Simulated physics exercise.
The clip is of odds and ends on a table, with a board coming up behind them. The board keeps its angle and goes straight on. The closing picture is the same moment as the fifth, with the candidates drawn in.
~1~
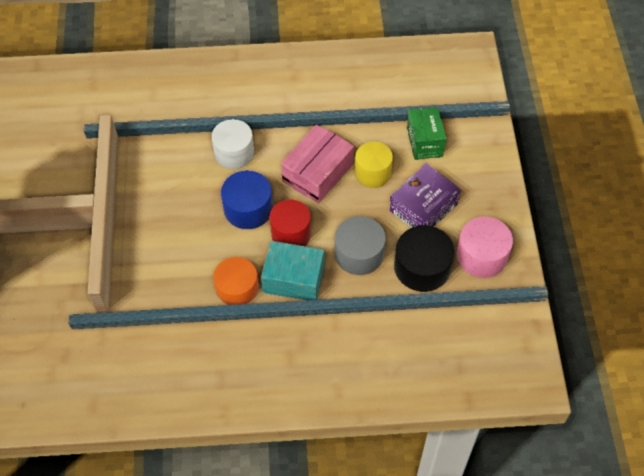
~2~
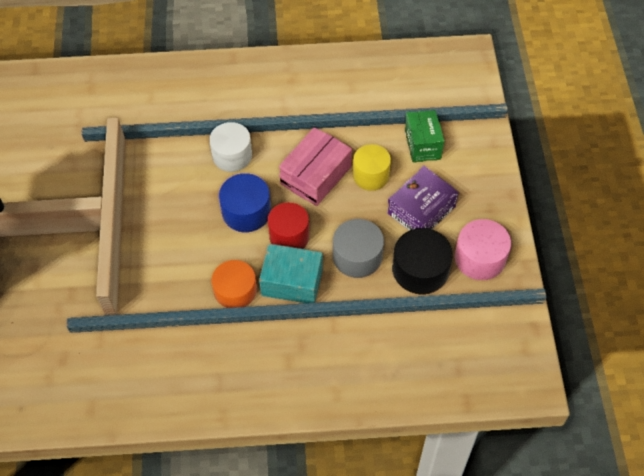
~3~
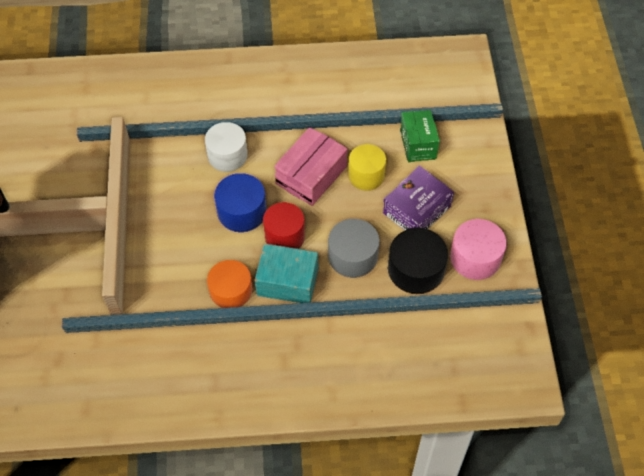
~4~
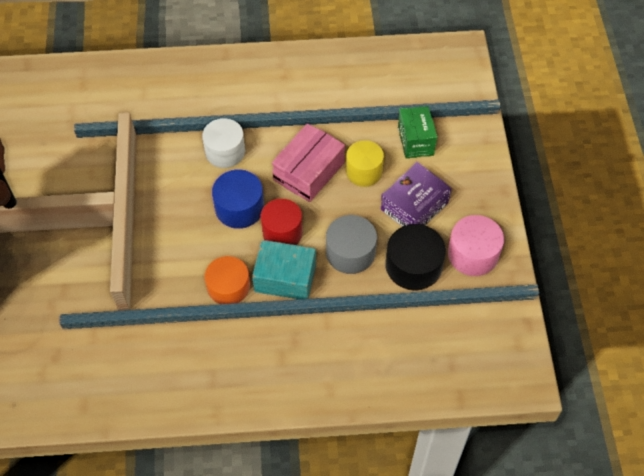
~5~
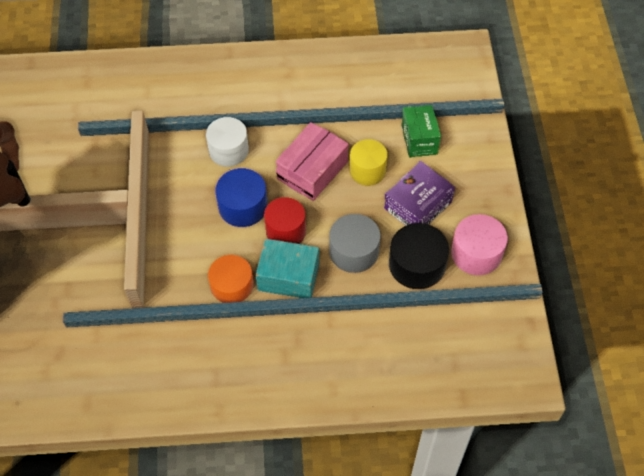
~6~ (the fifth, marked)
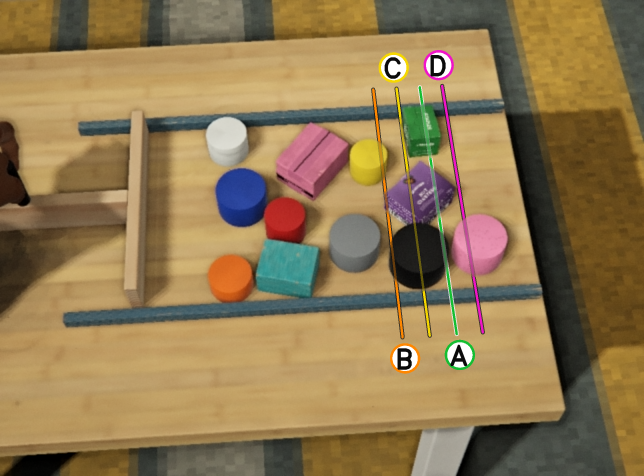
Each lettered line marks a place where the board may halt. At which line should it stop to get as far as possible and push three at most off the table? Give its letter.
It should halt at C.
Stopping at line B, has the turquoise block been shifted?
By then, yes.
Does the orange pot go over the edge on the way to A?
No.
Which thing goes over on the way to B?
The pink pot goes over.
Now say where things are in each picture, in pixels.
The first frame shows red pot (291, 226); purple packet (425, 200); black pot (424, 258).
The second frame shows board (108, 202); green box (424, 137).
The third frame shows board (114, 201); turquoise block (287, 274).
The fourth frame shows board (121, 197); pink pot (475, 245).
The fifth frame shows board (134, 195); grey pot (355, 243); pink box (312, 161); orange pot (231, 280).
On the marked copy, A at (437, 201); B at (387, 204); C at (412, 203); D at (461, 200).
Taking C. A third of the way, board (234, 189); orange pot (266, 281); white tin (260, 141).
Two thirds of the way, board (332, 183); pink pot (518, 245); purple packet (465, 175).
When it is over, board (409, 179); purple packet over the edge; pink pot over the edge; two fallen.
As for the rest, A drops five; B is within the limit but short; D drops six.
